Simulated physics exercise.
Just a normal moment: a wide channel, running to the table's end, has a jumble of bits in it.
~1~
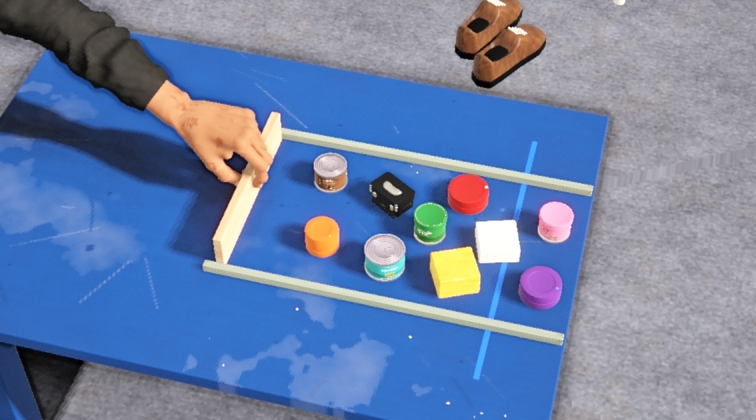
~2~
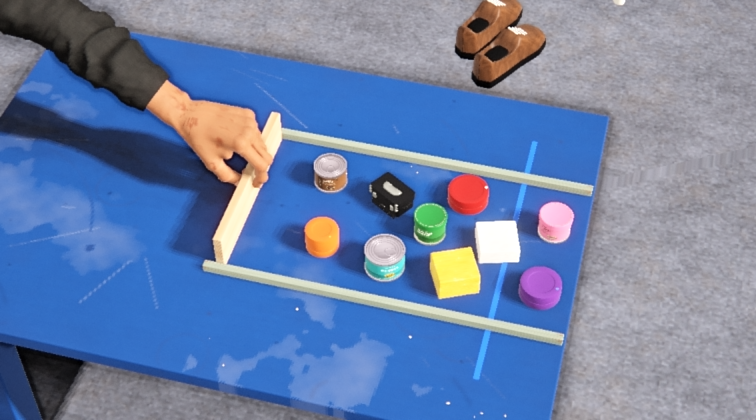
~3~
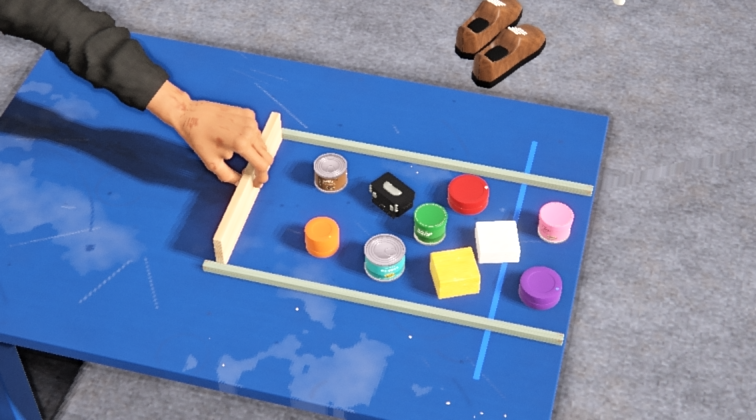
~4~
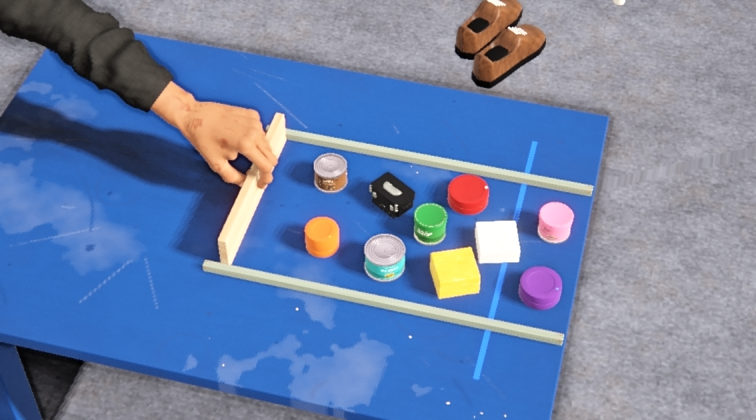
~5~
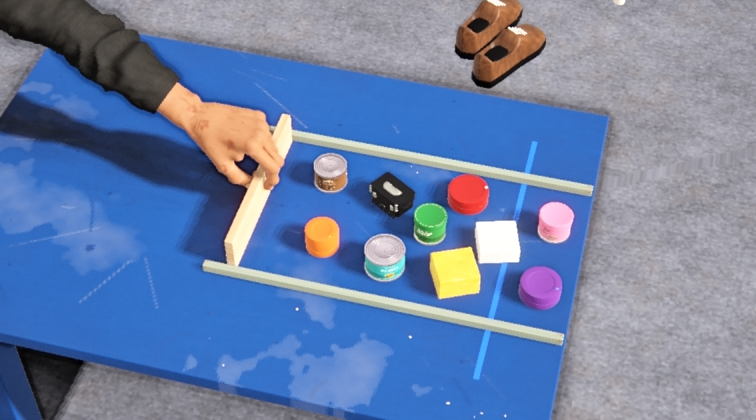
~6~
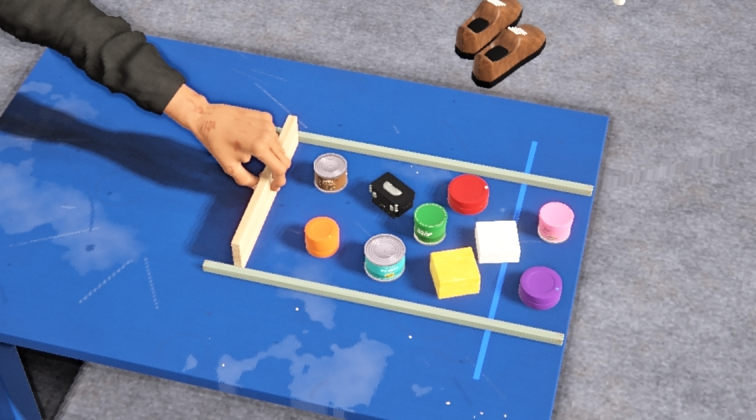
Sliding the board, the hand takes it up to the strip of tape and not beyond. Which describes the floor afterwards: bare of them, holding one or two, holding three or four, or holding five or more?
One or two leave.
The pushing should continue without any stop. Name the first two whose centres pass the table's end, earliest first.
The purple lid first, then the pink pot.
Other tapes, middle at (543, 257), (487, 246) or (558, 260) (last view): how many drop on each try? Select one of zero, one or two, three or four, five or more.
In order: Five or over, one or two, five or over.
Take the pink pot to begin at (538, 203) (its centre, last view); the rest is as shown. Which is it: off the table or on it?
From that start, the object then does not stay.
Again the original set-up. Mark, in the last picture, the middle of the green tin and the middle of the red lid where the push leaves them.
First: About (532, 254); second: About (573, 202).
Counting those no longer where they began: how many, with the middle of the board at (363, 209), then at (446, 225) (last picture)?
First 5, after that 9.
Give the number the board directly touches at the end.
So the total is 3.
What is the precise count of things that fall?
Altogether the count is 2.
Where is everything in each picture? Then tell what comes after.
The first frame shows pink pot (555, 223); purple lid (540, 288); white block (497, 242); board (249, 186); tape (508, 250).
The second frame shows purple lid (540, 288); red lid (468, 195).
The third frame shows white block (497, 242); brown pot (331, 173).
The fourth frame shows pink pot (555, 223); green tin (430, 224).
The fifth frame shows purple lid (540, 288); black case (393, 196).
The sixth frame shows pink pot (555, 223); purple lid (540, 288); white block (497, 242); board (267, 190); tape (508, 250).
A little later, none off yet; pink pot at rest near (555, 223); purple lid at rest near (540, 288); white block at rest near (497, 242).
When it is over, the number that fall off is one or two; down, purple lid and pink pot.
